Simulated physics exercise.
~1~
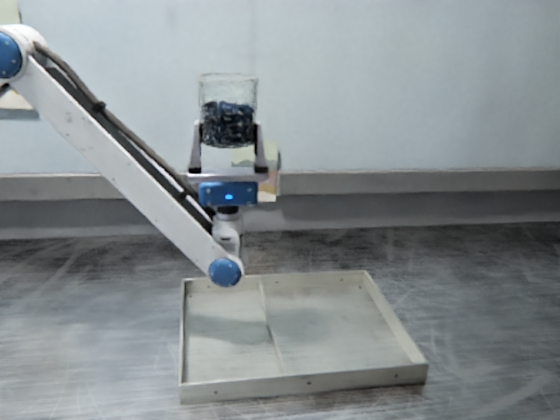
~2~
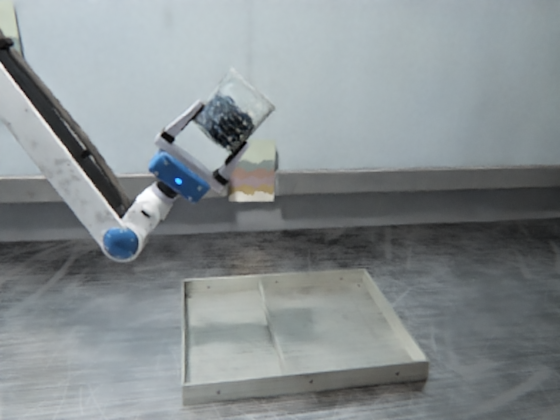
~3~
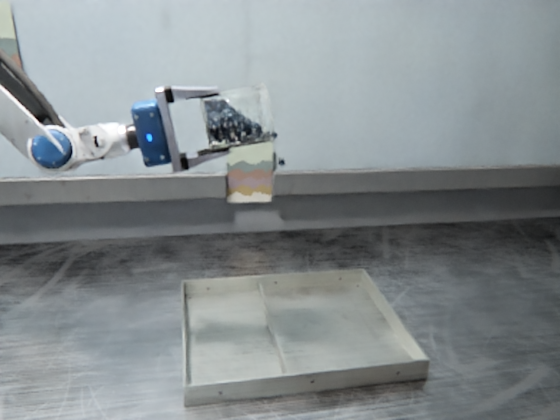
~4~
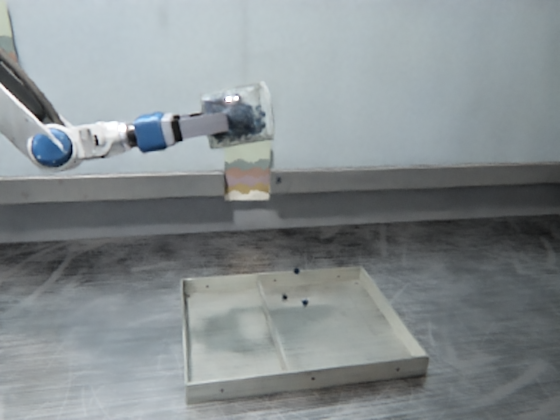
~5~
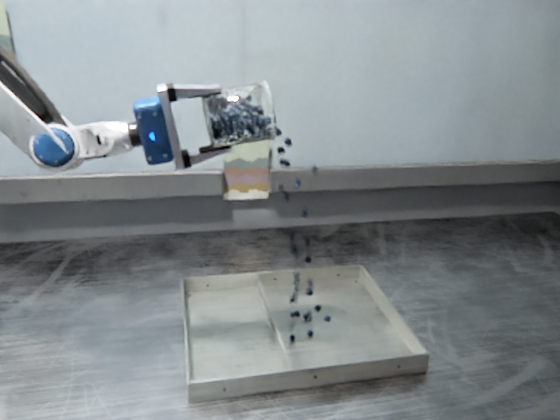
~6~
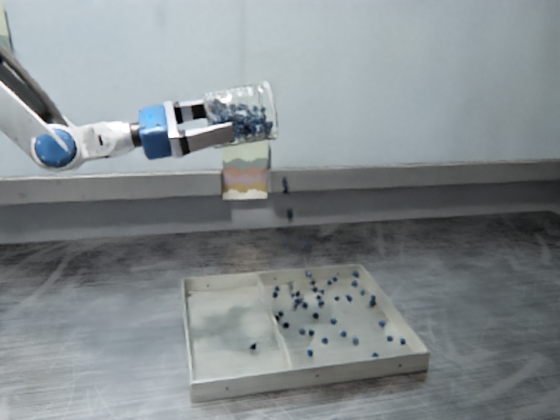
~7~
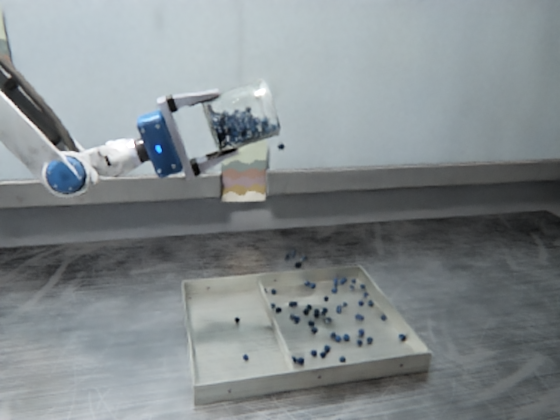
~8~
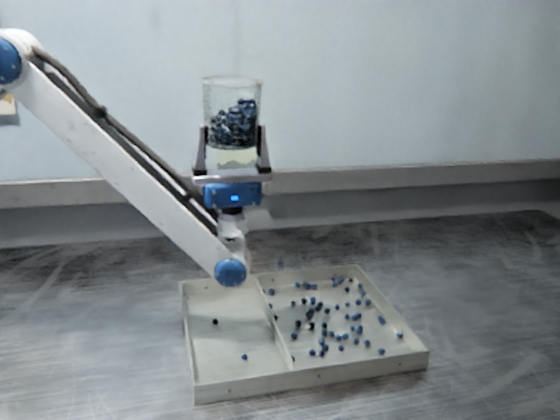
On a scratched grey tabletop, a robot arm tipped a clear beaker of dark blue beads onto its side and rolled it, scattering some mostly into the right part of a divided tray, then stood it upright with many beads still inside.
